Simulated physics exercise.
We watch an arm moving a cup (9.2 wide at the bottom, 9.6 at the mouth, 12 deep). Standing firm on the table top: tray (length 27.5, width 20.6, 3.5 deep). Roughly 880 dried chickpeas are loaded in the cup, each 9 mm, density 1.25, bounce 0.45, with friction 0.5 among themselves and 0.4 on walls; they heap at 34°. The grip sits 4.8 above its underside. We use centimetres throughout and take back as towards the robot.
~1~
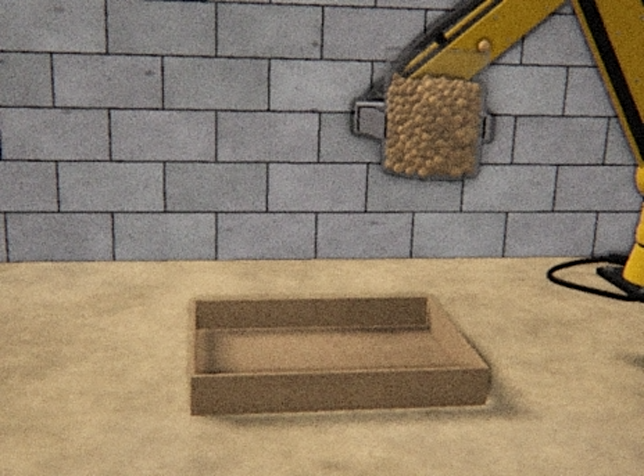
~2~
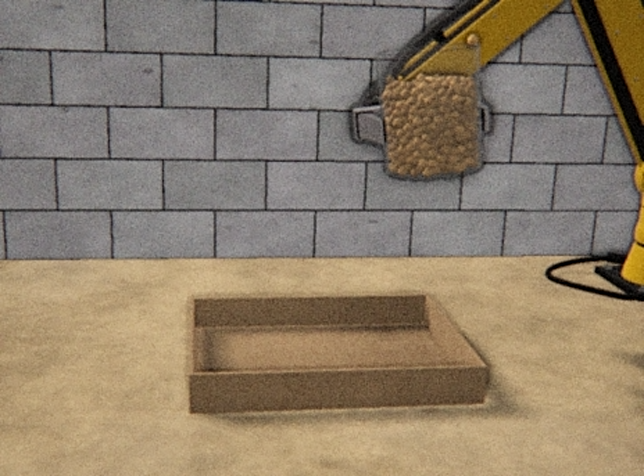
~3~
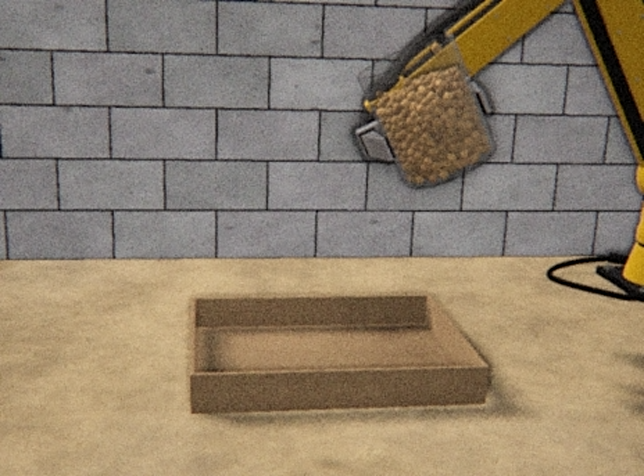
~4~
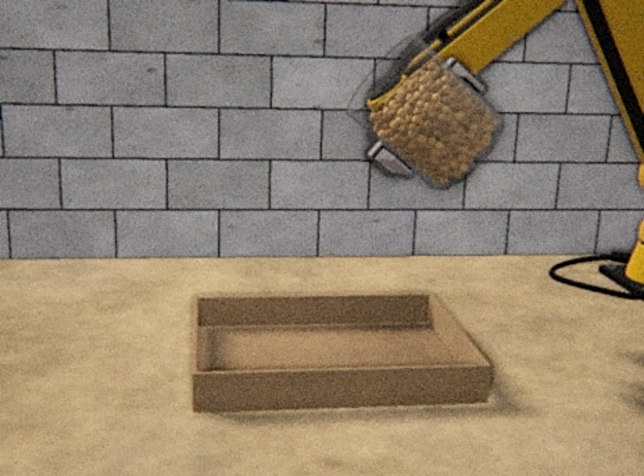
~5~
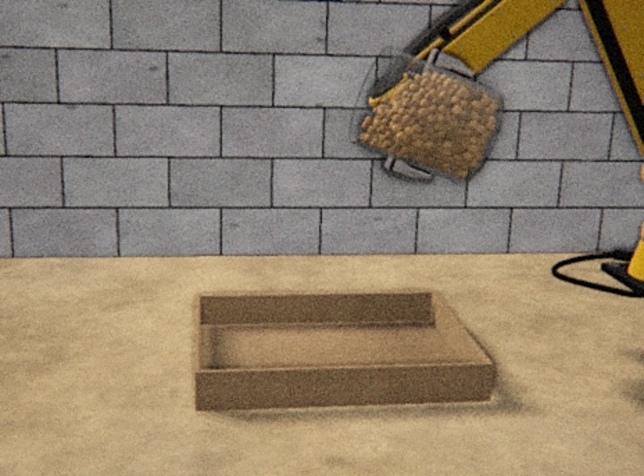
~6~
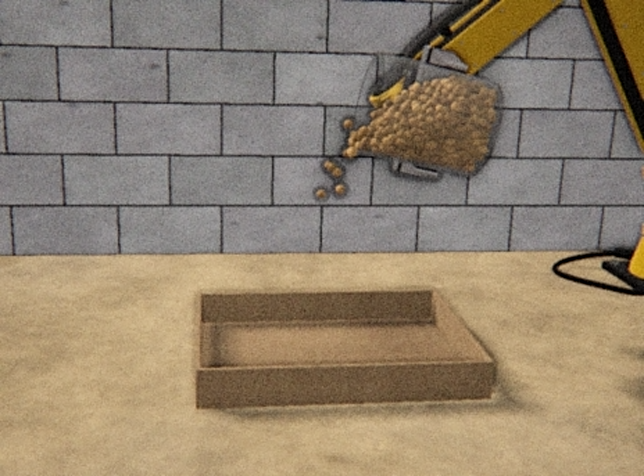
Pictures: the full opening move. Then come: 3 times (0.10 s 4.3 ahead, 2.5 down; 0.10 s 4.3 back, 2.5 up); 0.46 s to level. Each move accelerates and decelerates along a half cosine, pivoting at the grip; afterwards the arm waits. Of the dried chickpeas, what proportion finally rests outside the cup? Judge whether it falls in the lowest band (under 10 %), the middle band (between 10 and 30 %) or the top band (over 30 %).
It falls in the top band.
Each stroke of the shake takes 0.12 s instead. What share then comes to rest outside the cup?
Roughly 45 percent then.
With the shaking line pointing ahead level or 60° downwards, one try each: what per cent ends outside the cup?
Roughly 75 per cent, then 35 per cent.
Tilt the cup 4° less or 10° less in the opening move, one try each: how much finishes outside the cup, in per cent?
First try near 40 %, second near 30 %.
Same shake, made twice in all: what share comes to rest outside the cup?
I'd expect close to 40 per cent then.
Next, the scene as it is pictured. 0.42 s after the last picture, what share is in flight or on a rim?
Around 10 per cent of the load.
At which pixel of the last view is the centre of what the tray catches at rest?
I'd say somewhere near (250, 354) in the final view.
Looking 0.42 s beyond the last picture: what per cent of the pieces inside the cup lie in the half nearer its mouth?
Mouth half: Close to 45 per cent.
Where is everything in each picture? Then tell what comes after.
The first picture shows cup middle at (433, 114), level; upper third of the load around (435, 98), from x 390 to 485, top at y 45; 876 in the cup.
The second picture shows cup middle at (431, 112), tilted 7° forward; upper third of the load around (433, 96), from x 385 to 475, top at y 40.
The third picture shows cup middle at (428, 114), tilted 27° forward; upper third of the load around (433, 98), from x 380 to 485, top at y 50.
The fourth picture shows cup middle at (427, 115), tilted 51° forward; upper third of the load around (434, 99), from x 375 to 495, top at y 65.
The fifth picture shows cup middle at (426, 117), tilted 71° forward; upper third of the load around (441, 101), from x 365 to 495, top at y 75.
The sixth picture shows cup middle at (427, 116), tilted 78° forward; upper third of the load around (447, 103), from x 320 to 495, top at y 80; 869 in the cup, 7 in flight or on a rim.
Then, 0.42 s after the last picture, tilted 78° forward, highest piece 28 above the table; 618 in the cup, 132 in the tray, 38 on the table or floor, 88 in flight or on a rim.
Then, 0.85 s after the last picture, tilted 34° forward, highest piece 30 above the table; 494 in the cup, 303 in the tray, 65 on the table or floor, 14 in flight or on a rim.
Then, 1.26 s after the last picture, level, highest piece 28 above the table; 494 in the cup, 314 in the tray, 68 on the table or floor.
Then, 2.31 s after the last picture, level, highest piece 28 above the table; 494 in the cup, 314 in the tray, 68 on the table or floor.
Final count, 494 in the cup, 314 in the tray, 68 on the table or floor. That is 44 % outside the cup.
